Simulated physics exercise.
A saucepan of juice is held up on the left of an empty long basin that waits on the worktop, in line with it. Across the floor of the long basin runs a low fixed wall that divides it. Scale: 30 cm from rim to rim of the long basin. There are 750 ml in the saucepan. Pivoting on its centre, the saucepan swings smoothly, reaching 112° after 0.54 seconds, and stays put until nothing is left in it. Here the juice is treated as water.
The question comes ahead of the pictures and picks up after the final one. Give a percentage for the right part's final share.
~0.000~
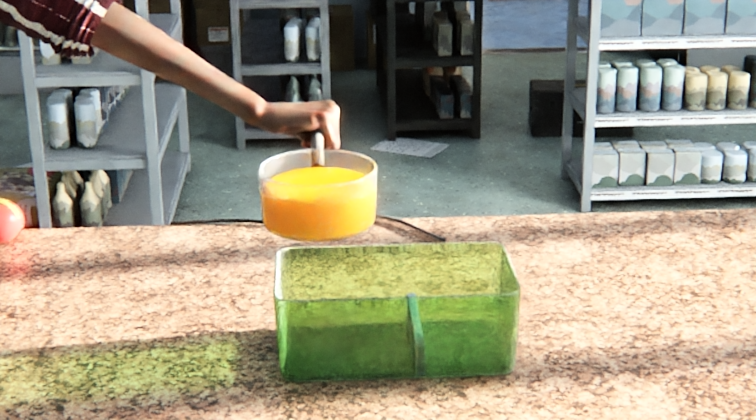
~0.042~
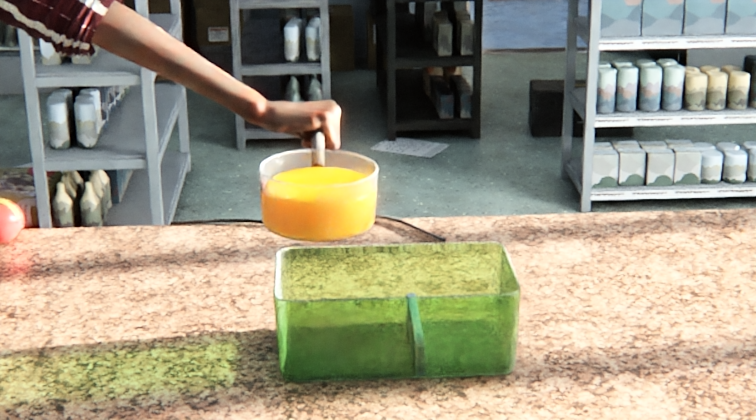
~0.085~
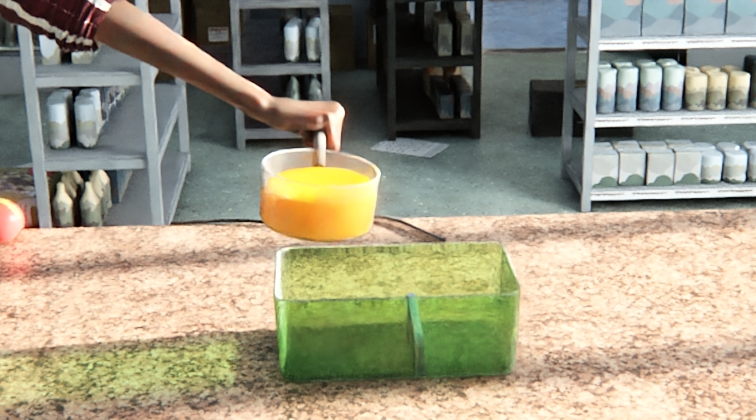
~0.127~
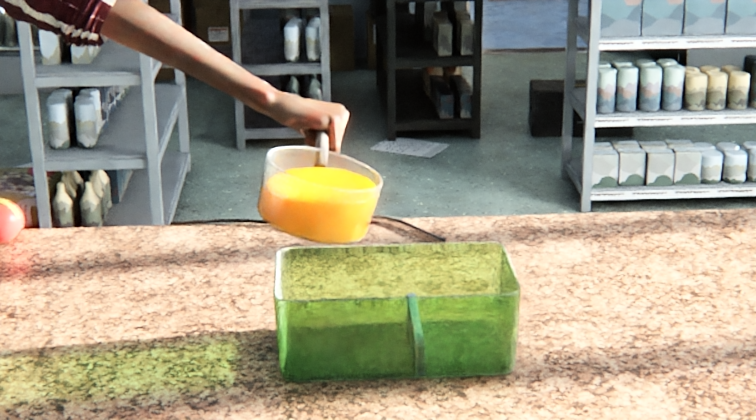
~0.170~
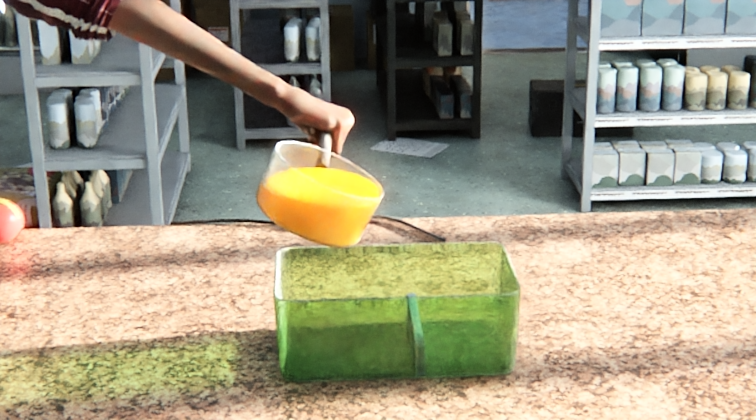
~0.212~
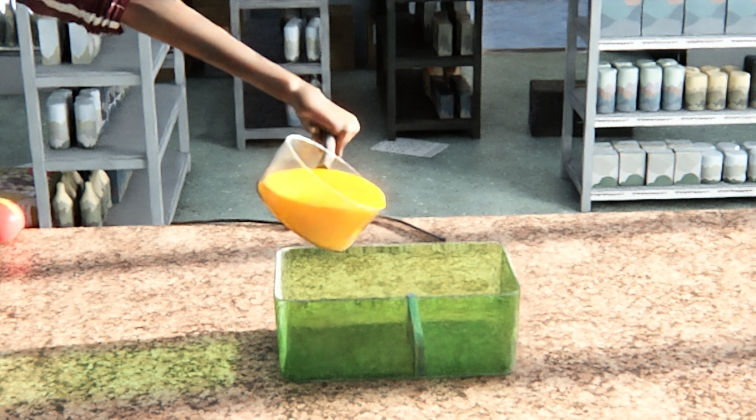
My figure is 27 %.
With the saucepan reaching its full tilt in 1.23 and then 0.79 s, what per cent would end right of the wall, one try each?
It comes to 50 per cent, and then 40 per cent.
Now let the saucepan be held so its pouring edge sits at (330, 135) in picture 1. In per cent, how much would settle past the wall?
Then I'd expect something near 15 per cent.
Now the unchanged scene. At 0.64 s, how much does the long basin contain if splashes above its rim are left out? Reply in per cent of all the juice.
About 92 per cent.
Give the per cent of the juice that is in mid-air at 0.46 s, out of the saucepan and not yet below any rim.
Close to 28 in a hundred.
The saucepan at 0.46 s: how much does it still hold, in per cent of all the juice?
Remaining: Near 18 % of the total.
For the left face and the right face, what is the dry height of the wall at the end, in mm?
Left side: Around 20 mm. Right side: Around 28 mm.
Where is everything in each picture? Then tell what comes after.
In the first picture, it leans 0°; its right rim is at (376, 168); the juice meets the walls at (263, 185) and (373, 182); the long basin's rim runs from (276, 275) to (511, 268); the wall's top is at (416, 320).
In the second picture, it leans 2°; its right rim is at (376, 169); the juice meets the walls at (263, 185) and (373, 182).
In the third picture, it leans 7°; its right rim is at (378, 174); the juice meets the walls at (264, 183) and (375, 183).
In the fourth picture, it leans 15°; its right rim is at (381, 182); the juice meets the walls at (264, 182) and (377, 185).
In the fifth picture, it leans 25°; its right rim is at (382, 193); the juice meets the walls at (262, 182) and (380, 188).
In the sixth picture, it leans 37°; its right rim is at (380, 206); the juice meets the walls at (260, 179) and (372, 193); 2 per cent is over the edge.
By 0.46 s the tilt is 106° and 19 per cent is still to pour, 34 is left of the wall and 18 right of it.
By 0.64 s the tilt is 112° and 3 per cent is still to pour, 67 is left of the wall and 25 right of it.
By 0.83 s the tilt is 112° and 0 per cent is still to pour, 69 is left of the wall and 27 right of it.
By 1.04 s the tilt is 112° and 0 per cent is still to pour, 70 is left of the wall and 27 right of it.
At rest 70 per cent lies left of the wall, 27 right of it and 3 outside.
